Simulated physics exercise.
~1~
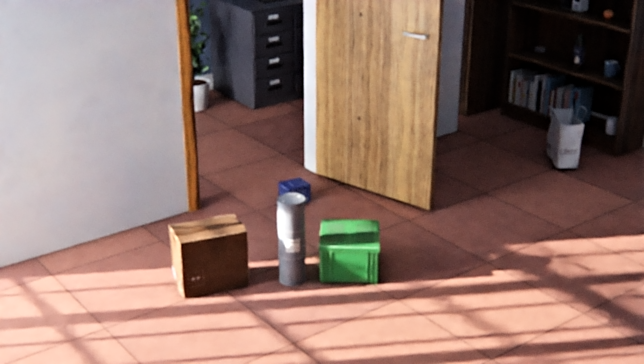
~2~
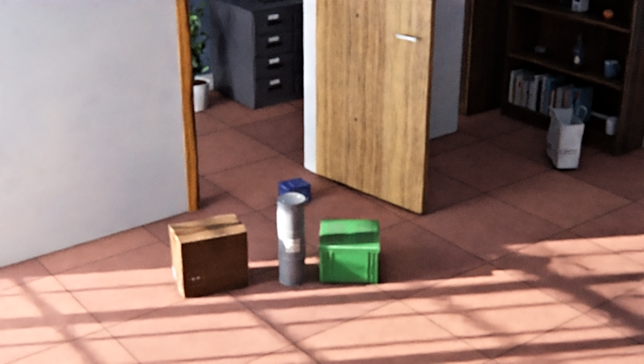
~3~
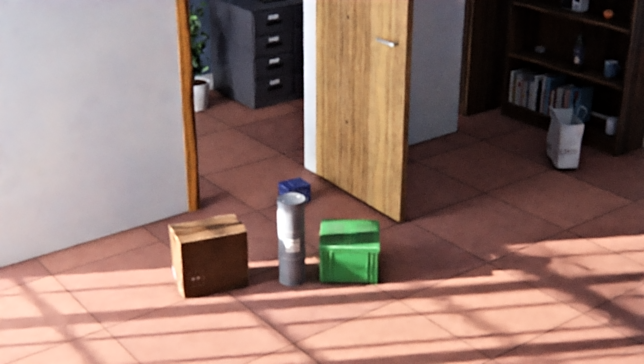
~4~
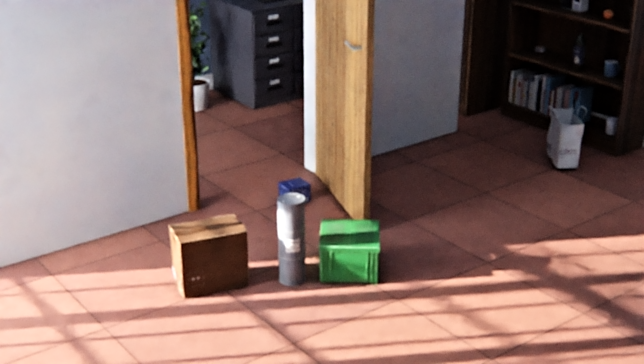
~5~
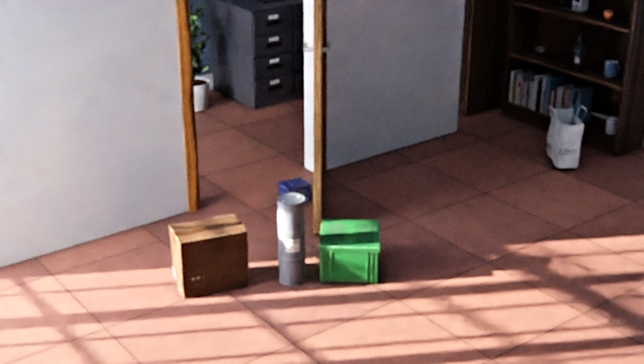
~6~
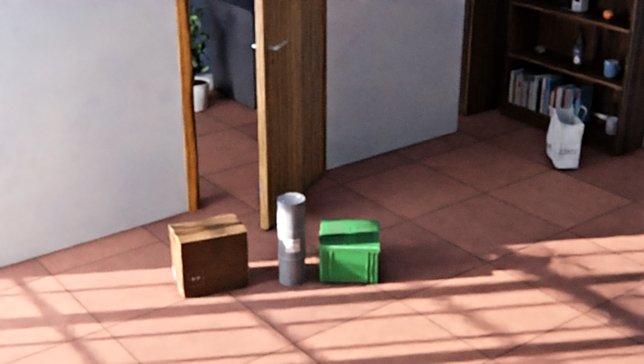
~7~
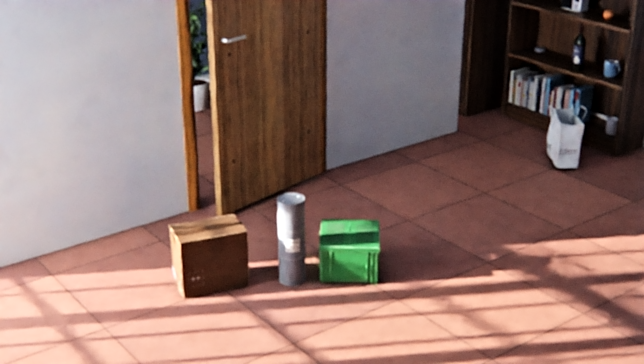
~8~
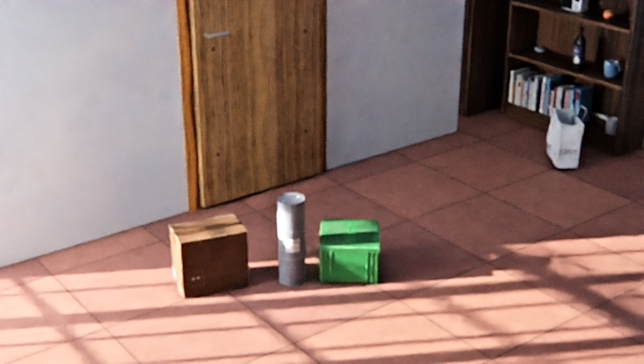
Wooden door swinging fully shut behind a brown box, grey canister and green tote, the small blue box disappearing behind it.
